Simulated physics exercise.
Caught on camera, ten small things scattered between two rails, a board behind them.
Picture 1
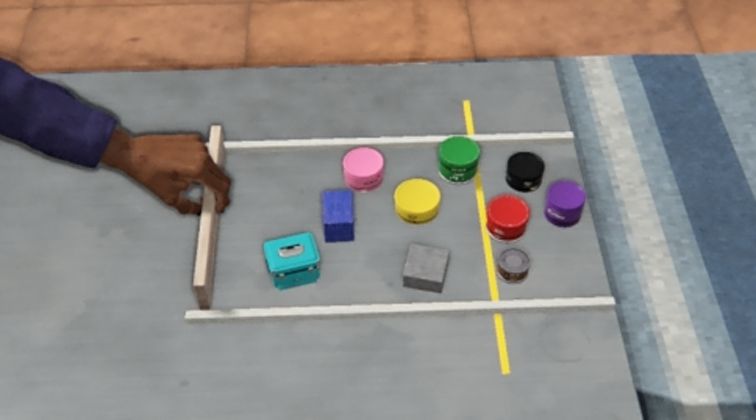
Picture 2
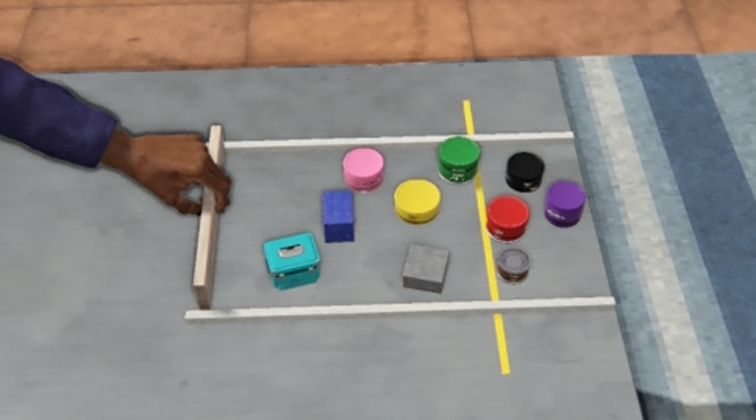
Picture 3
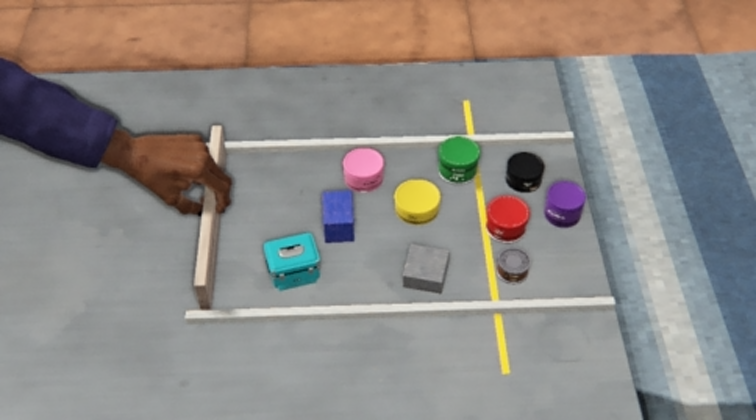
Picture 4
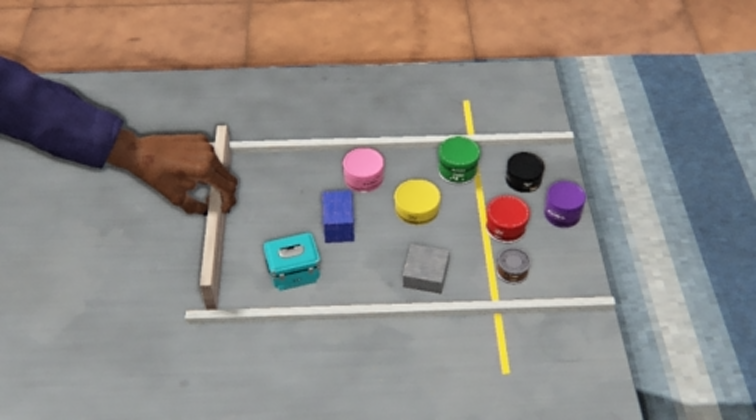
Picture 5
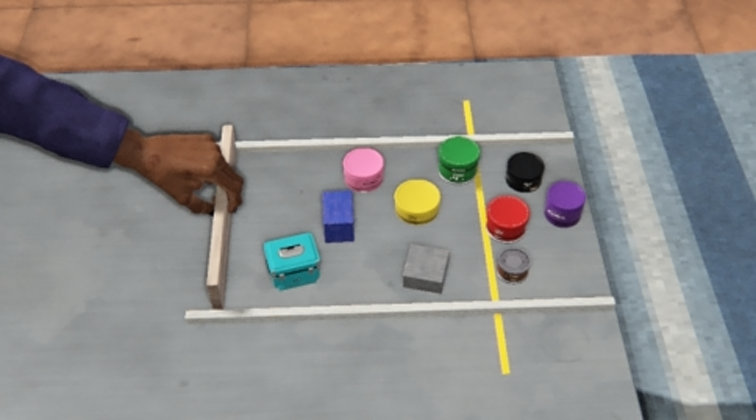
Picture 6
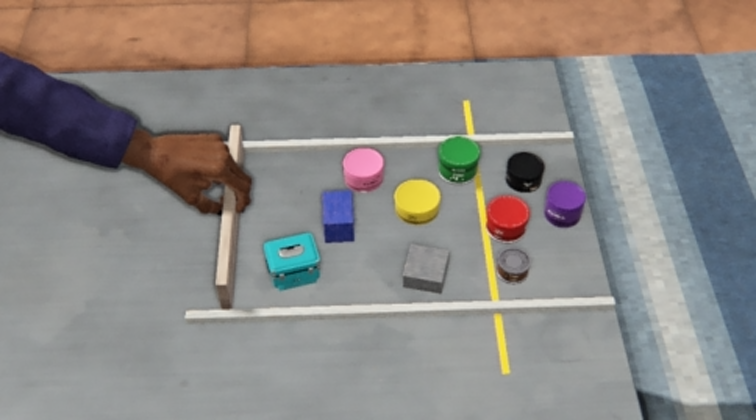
On a gray tabletop, a hand slides a wooden board slightly right toward scattered small objects.
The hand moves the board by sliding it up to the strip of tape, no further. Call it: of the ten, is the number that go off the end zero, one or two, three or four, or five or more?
Zero go off.
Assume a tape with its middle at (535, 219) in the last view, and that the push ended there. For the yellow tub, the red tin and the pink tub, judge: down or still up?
In order, the yellow tub keeps its spot, then the red tin keeps its spot, then the pink tub keeps its spot.
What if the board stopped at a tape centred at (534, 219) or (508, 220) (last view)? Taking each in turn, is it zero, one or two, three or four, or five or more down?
In turn: 3 or 4, then one or two.
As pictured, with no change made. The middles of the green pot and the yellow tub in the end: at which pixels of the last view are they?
Final centres, in order: Near (530, 149), near (527, 189).
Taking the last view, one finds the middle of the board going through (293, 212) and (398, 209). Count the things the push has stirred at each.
Moved so far: 1, then 5.
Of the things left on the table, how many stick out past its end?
It's 1.
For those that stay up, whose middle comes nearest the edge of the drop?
That is the brown tin.
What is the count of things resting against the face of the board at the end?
I count 3 of them.
Soon after, none off yet; purple tub at rest near (565, 205); black tub at rest near (525, 172); red tin at rest near (507, 220).
At rest, the number that fall off is zero.
